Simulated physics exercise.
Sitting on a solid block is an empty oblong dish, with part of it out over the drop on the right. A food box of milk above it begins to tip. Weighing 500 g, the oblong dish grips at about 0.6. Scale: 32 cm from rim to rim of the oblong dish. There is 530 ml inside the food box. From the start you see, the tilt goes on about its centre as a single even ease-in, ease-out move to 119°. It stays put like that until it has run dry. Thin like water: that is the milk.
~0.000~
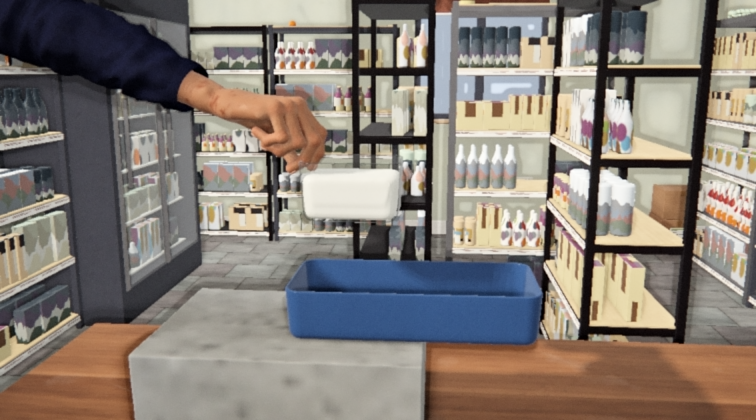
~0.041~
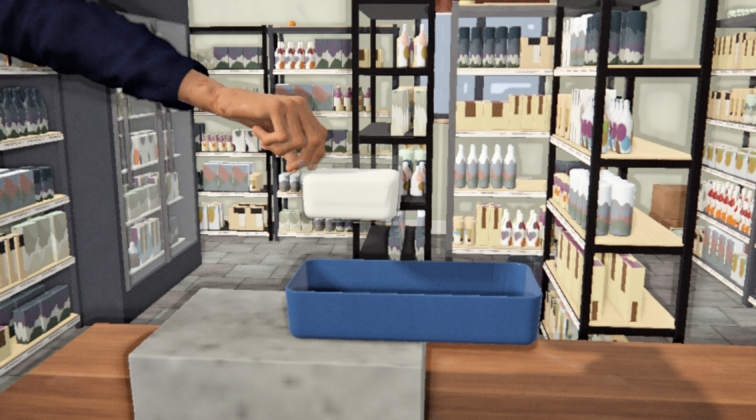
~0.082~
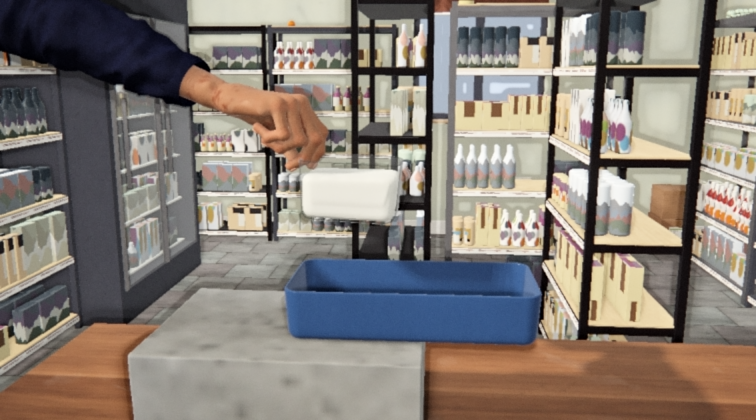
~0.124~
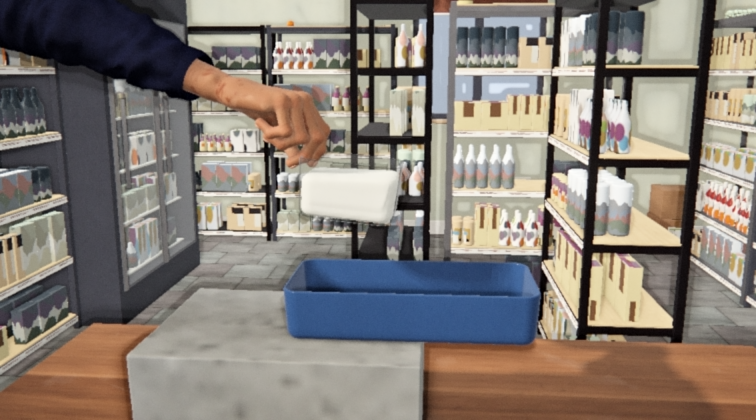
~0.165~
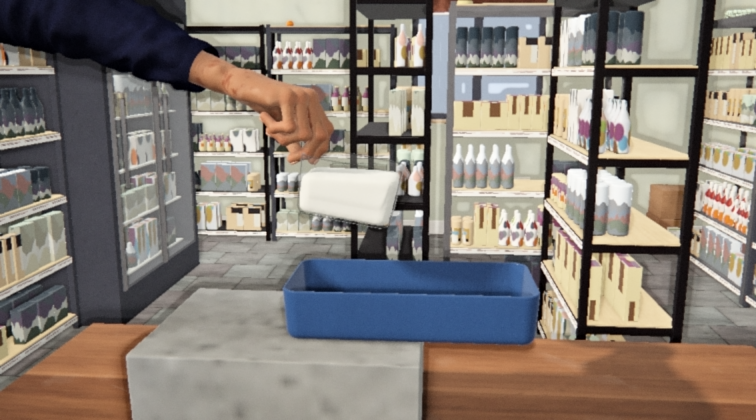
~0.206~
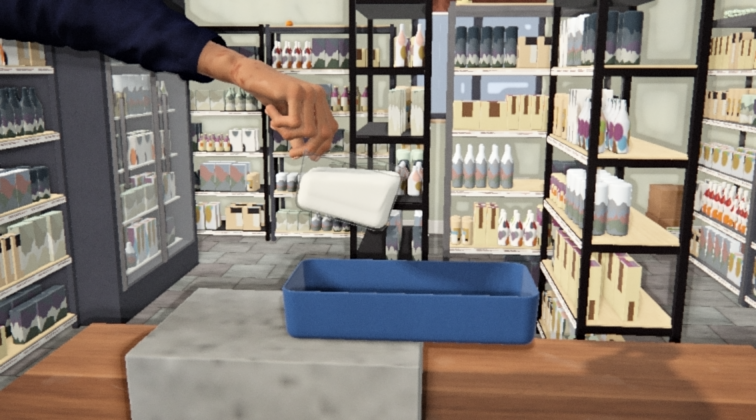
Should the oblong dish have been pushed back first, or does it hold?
Watch this oblong dish: It comes off.
After 0.56 s the tilt is 83° and 42 per cent is still to pour; the oblong dish lies level with 19 per cent in it.
After 0.83 s the tilt is 117° and 1 per cent is still to pour; the oblong dish leans 33° with 86 per cent in it.
After 1.10 s the tilt is 119° and 1 per cent is still to pour; the oblong dish leans 48° with 71 per cent in it.
After 1.40 s the tilt is 119° and 0 per cent is still to pour; the oblong dish leans 79° with 1 per cent in it.
In the end the oblong dish leans 67° with 0 per cent in it.
